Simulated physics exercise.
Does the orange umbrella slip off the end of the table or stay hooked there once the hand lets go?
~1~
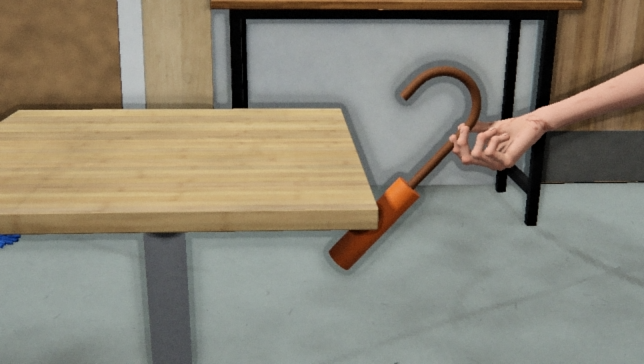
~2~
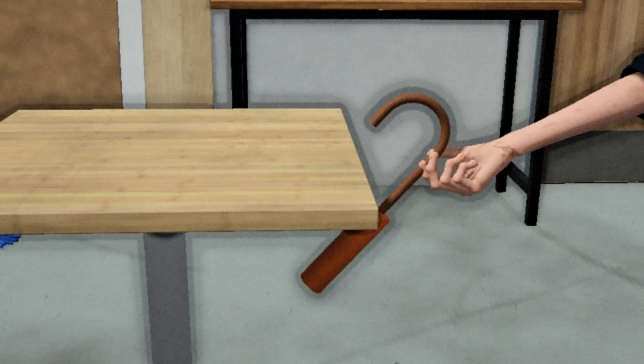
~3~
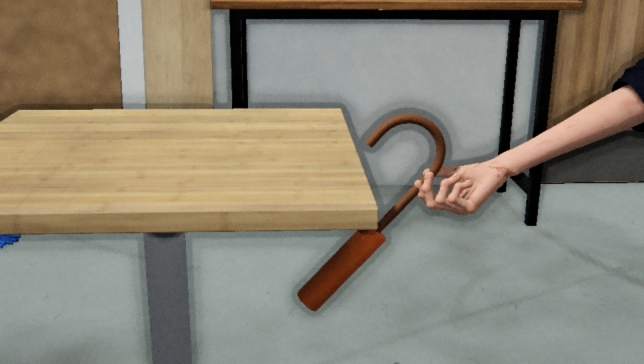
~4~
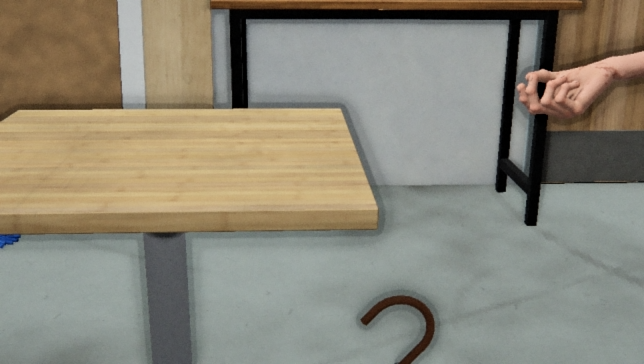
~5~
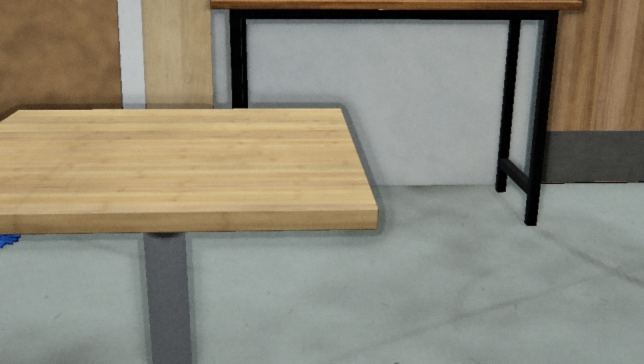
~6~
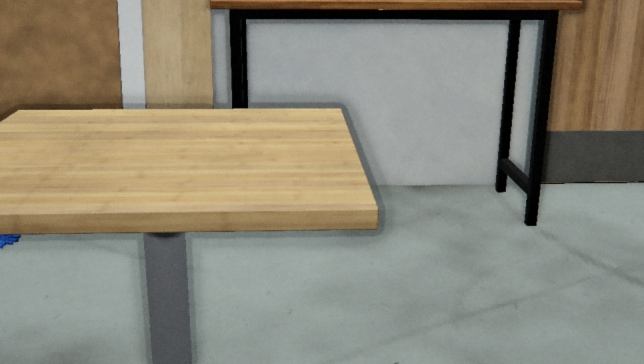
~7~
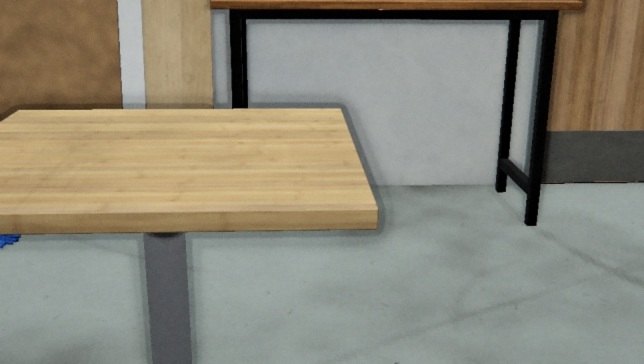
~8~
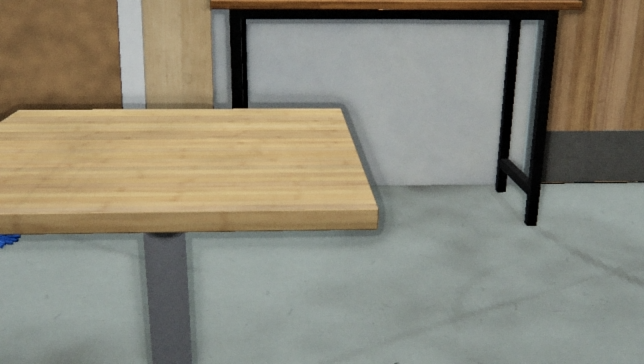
The orange umbrella slips off. It drops past the table's edge and out of view after the hand lets go.
An orange umbrella is held against a table's end, then drops out of view once released.
